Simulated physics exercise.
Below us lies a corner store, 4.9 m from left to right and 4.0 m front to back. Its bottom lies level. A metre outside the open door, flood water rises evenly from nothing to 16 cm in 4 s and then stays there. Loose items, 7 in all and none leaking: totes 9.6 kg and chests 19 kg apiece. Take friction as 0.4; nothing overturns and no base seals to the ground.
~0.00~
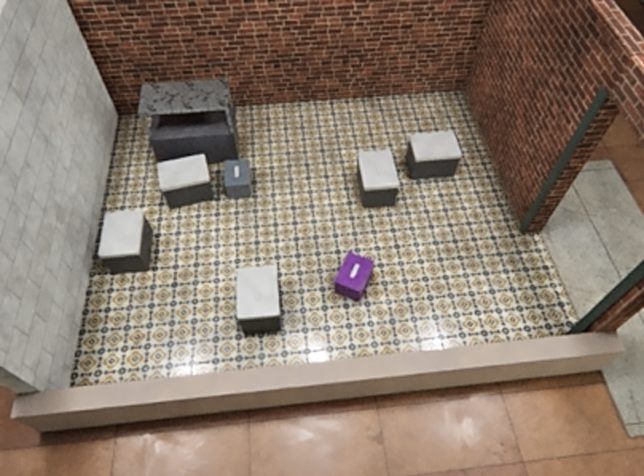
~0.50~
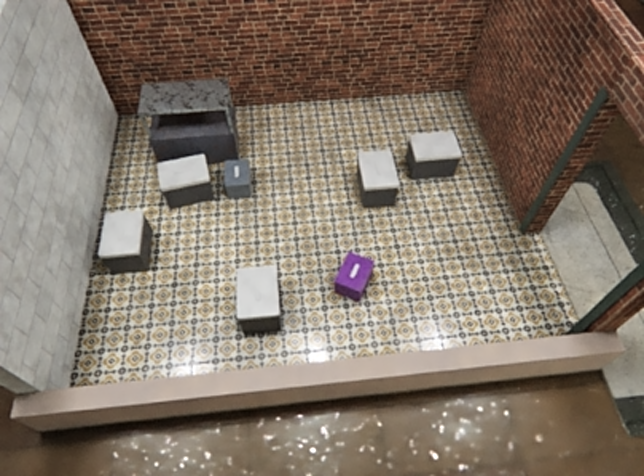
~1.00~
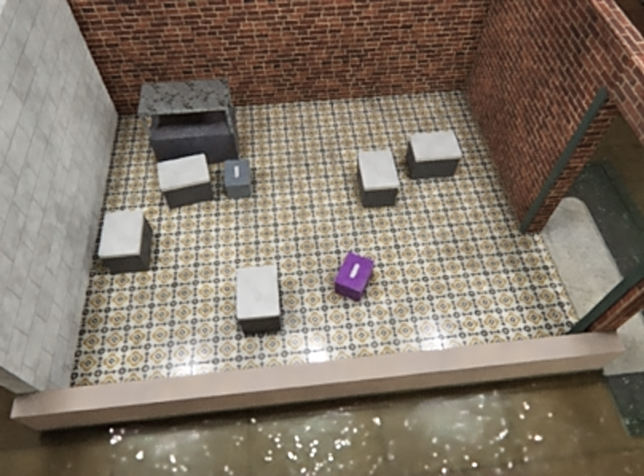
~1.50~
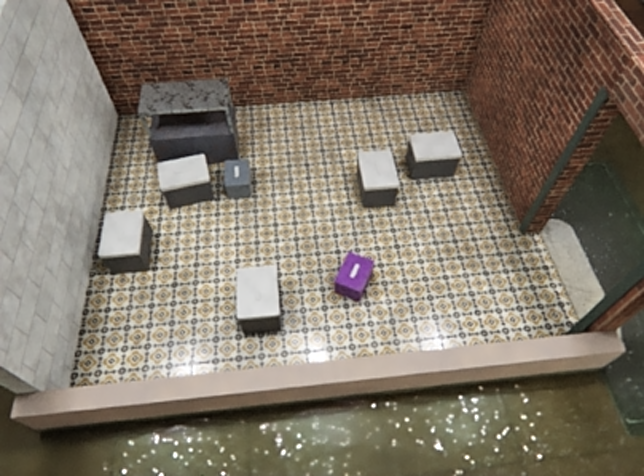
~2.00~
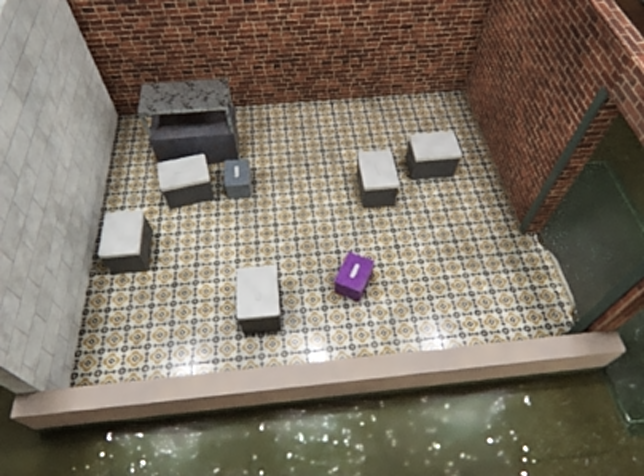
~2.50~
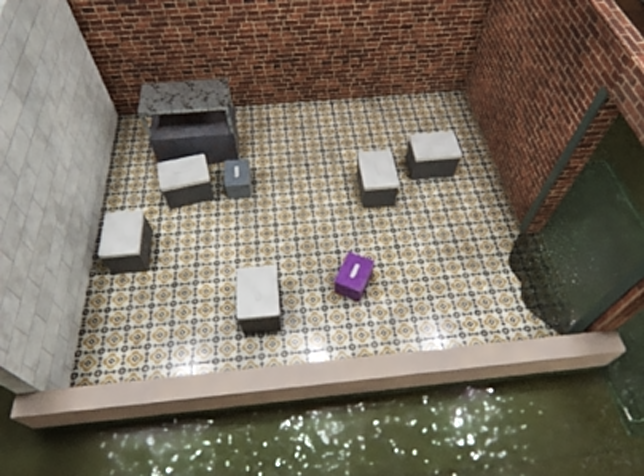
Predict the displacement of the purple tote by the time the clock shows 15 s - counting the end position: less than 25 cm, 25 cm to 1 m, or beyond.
The purple tote gets carried off.
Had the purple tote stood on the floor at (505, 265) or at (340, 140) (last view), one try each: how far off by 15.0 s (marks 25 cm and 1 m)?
In turn: It ends far away; it holds its place.
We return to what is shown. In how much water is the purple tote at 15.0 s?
Roughly 8 cm.
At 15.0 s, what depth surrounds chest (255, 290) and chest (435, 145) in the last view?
About 10 and 4 cm.
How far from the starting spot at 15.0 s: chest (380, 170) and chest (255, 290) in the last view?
In turn: 0 cm, 150 cm.
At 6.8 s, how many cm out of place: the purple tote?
About 30 cm.
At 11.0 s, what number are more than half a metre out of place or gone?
I count 1.
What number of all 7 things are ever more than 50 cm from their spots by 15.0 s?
I count 2.
After 3.5 s the purple tote is near (355, 271), 0.0 m from its start, aground; 0 afloat.
After 6.8 s the purple tote is near (325, 268), 0.3 m from its start, aground; 0 afloat.
After 11.0 s the purple tote is near (243, 200), 1.6 m from its start, aground; 0 afloat.
After 15.0 s the purple tote is near (264, 174), 1.7 m from its start, aground; 4 afloat.
